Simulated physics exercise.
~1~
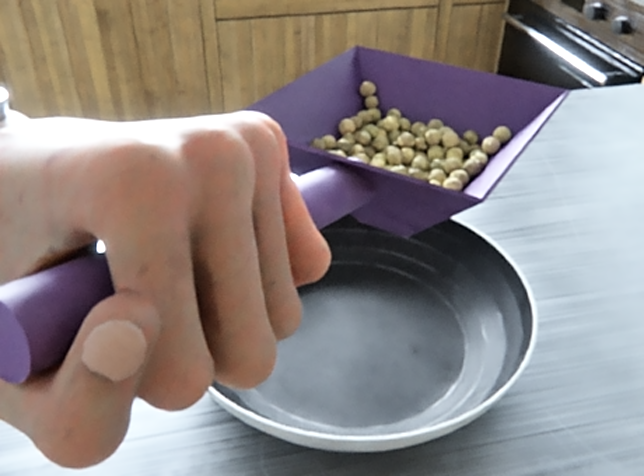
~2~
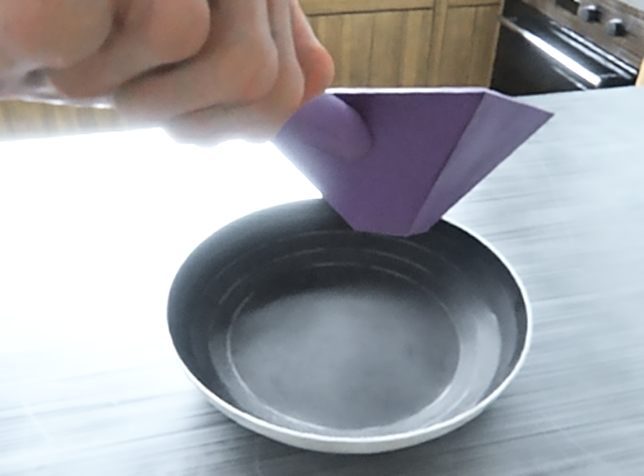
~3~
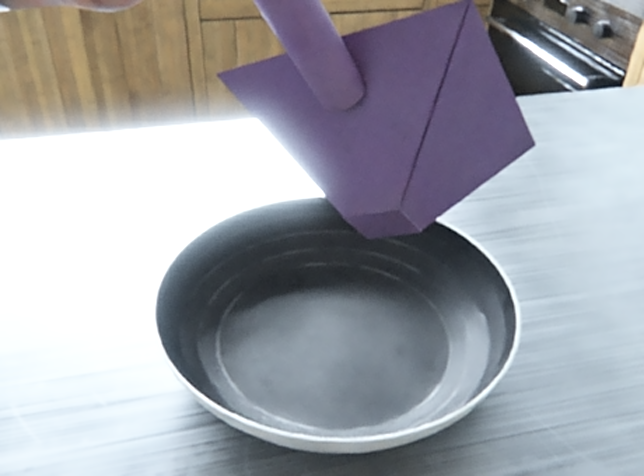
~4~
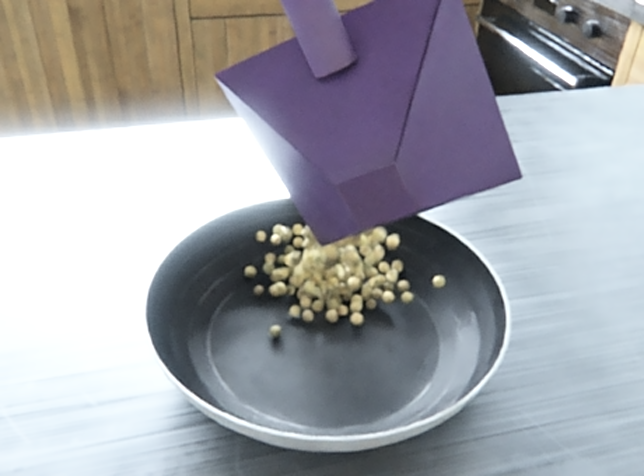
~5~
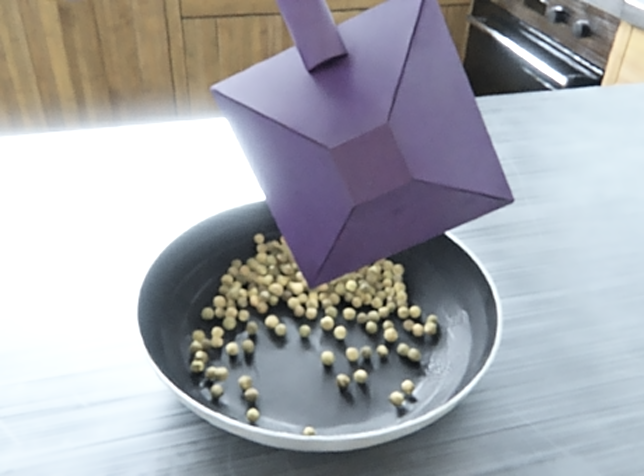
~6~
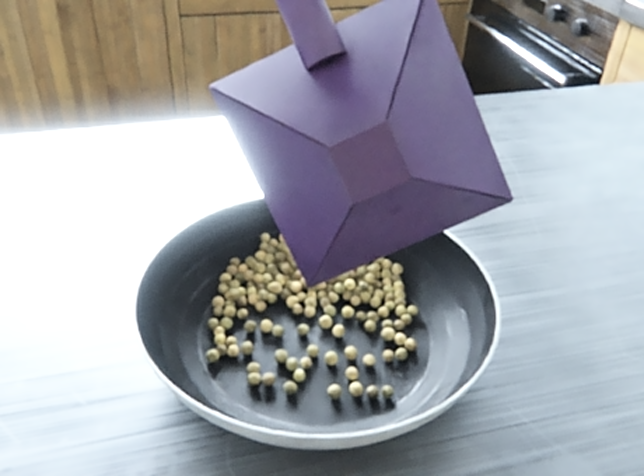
The video shows a hand tilting a purple, flared scoop of soya beans over a dark pan on a grey countertop. The beans tumble out and spread across the pan, where they settle while the overturned scoop stays held above them.
